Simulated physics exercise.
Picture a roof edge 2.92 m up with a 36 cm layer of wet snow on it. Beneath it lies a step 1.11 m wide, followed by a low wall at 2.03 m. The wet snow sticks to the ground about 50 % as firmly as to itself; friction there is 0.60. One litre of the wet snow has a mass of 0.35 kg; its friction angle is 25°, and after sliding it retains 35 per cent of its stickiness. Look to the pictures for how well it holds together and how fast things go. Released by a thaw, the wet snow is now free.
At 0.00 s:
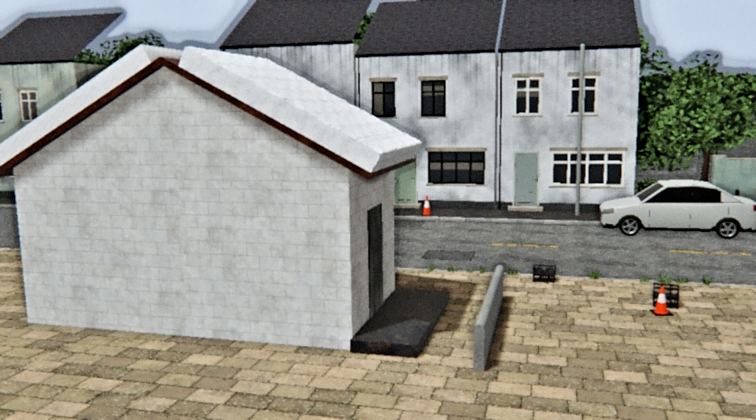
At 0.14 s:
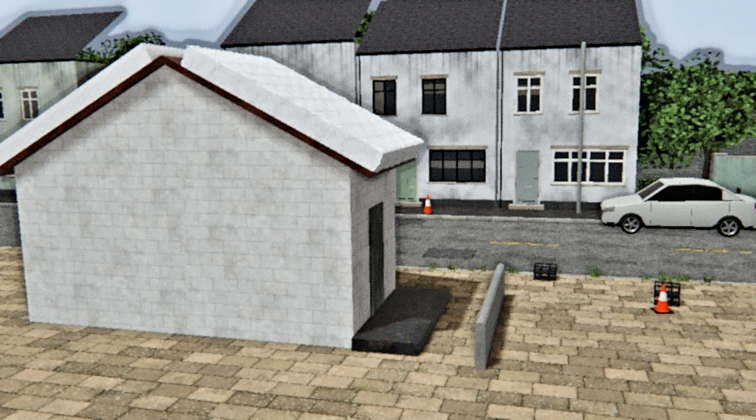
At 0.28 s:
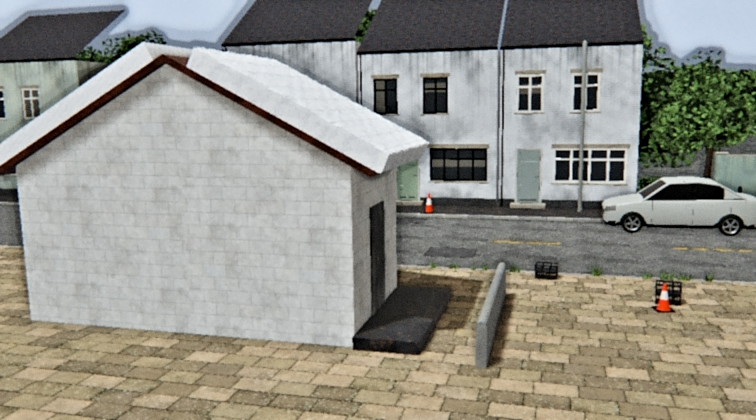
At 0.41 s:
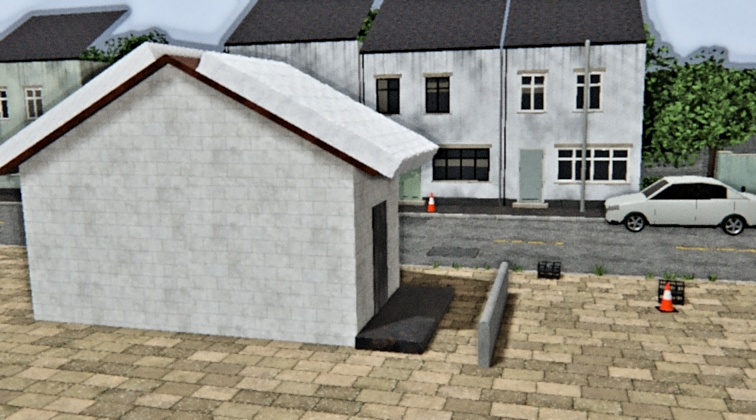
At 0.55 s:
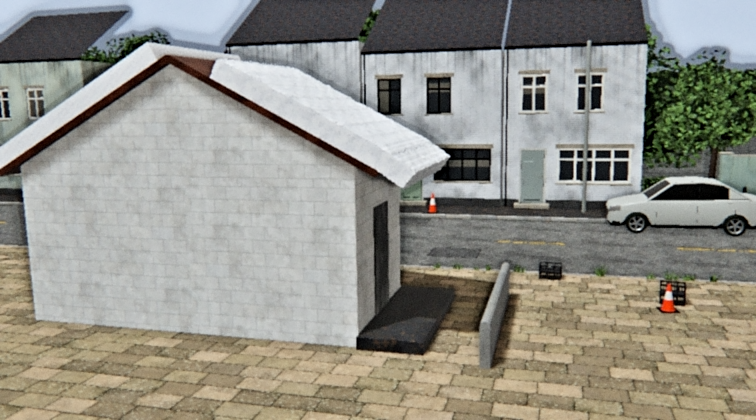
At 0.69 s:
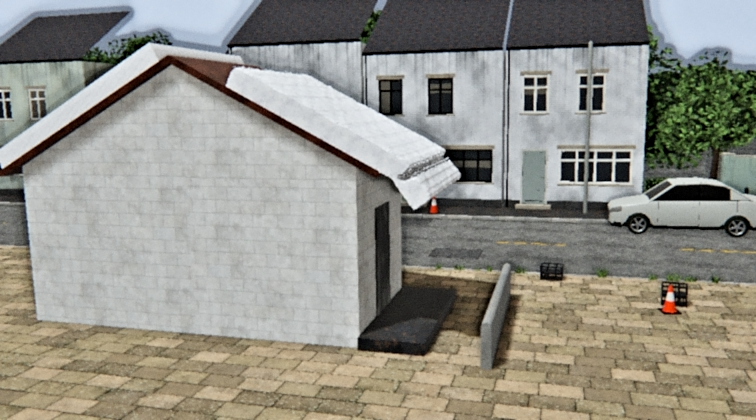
Thick white snow sliding slowly down the right side of a small pale block building's roof, its overhanging front edge bending and cracking.
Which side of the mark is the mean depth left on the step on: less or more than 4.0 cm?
It is less.
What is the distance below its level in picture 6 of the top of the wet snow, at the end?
Roughly 3.9 m.
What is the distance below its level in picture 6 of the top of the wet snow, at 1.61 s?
I'd put it at near 2.0 m.
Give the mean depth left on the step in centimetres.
0 cm.
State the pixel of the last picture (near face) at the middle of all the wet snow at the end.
The middle is near (568, 359) in that view.
By 1.11 s, 66 % of the snow is still up on the roof and 34 % is falling or down.
By 1.61 s, 1 % of the snow is still up on the roof and 99 % is falling or down.
By 2.10 s, none of the snow is still up on the roof and all is falling or down.
By 2.60 s, none of the snow is still up on the roof and all is falling or down.
By 3.10 s, at the end, none of the snow is still up on the roof and the snow on the step is 0 mm deep on average.
